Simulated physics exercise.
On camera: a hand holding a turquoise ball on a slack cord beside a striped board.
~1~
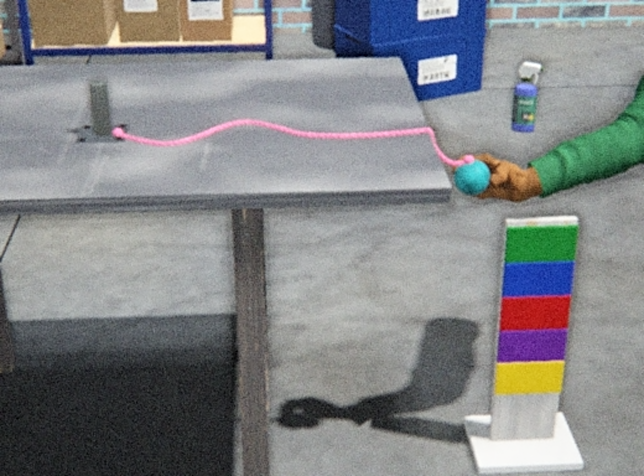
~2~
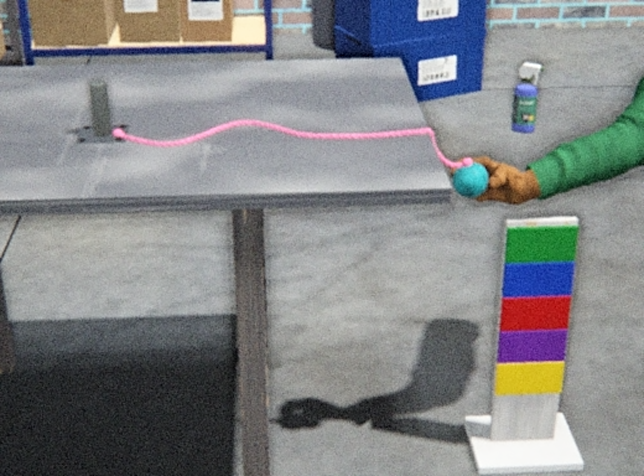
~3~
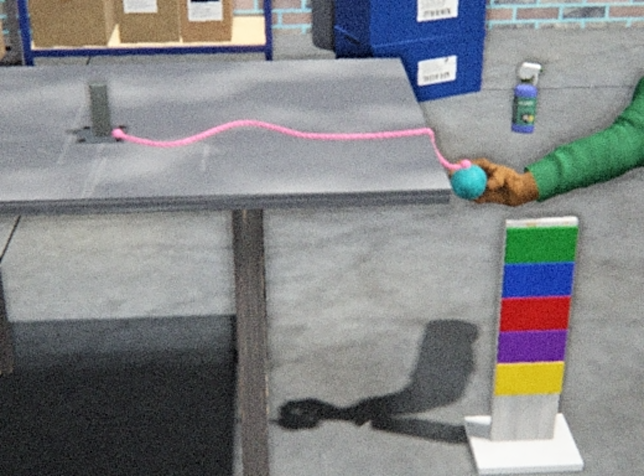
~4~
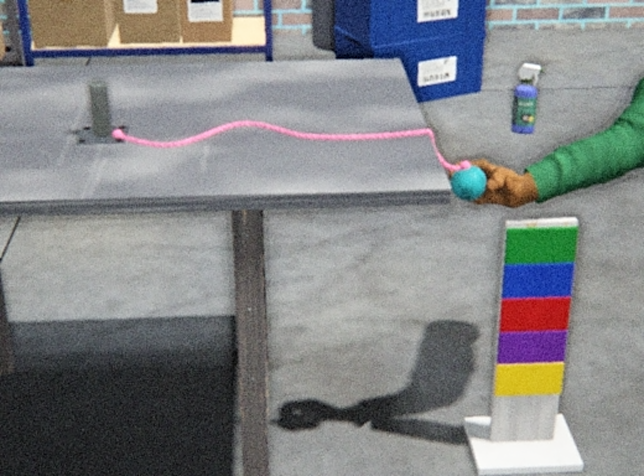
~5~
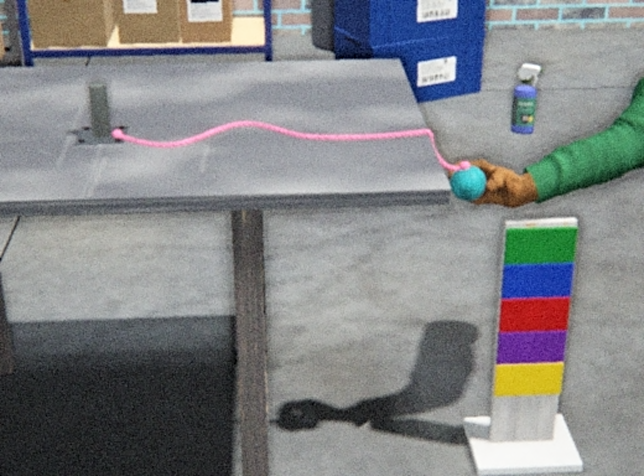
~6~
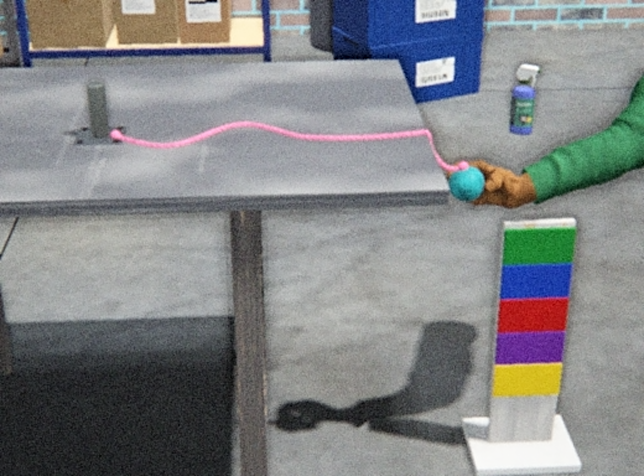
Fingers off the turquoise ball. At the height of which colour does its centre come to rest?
Its middle rests at the green band.
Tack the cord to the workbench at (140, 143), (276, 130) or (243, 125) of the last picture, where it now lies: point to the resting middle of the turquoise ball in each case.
The places are (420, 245), (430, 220) and (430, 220).
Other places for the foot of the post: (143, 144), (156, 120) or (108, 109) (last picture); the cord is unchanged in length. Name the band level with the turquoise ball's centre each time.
In that order: Blue; blue; green.
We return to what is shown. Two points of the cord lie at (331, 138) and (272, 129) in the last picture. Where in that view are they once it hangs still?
About (375, 128), and the other about (308, 130).
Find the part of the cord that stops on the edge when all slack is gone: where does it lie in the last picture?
It lies at about (386, 137).
Soon after, ball near (455, 244); level with green.
After that, ball near (393, 244); level with green.
And then, ball near (424, 248); level with green.
In the end, ball near (419, 247); level with green. The green one.
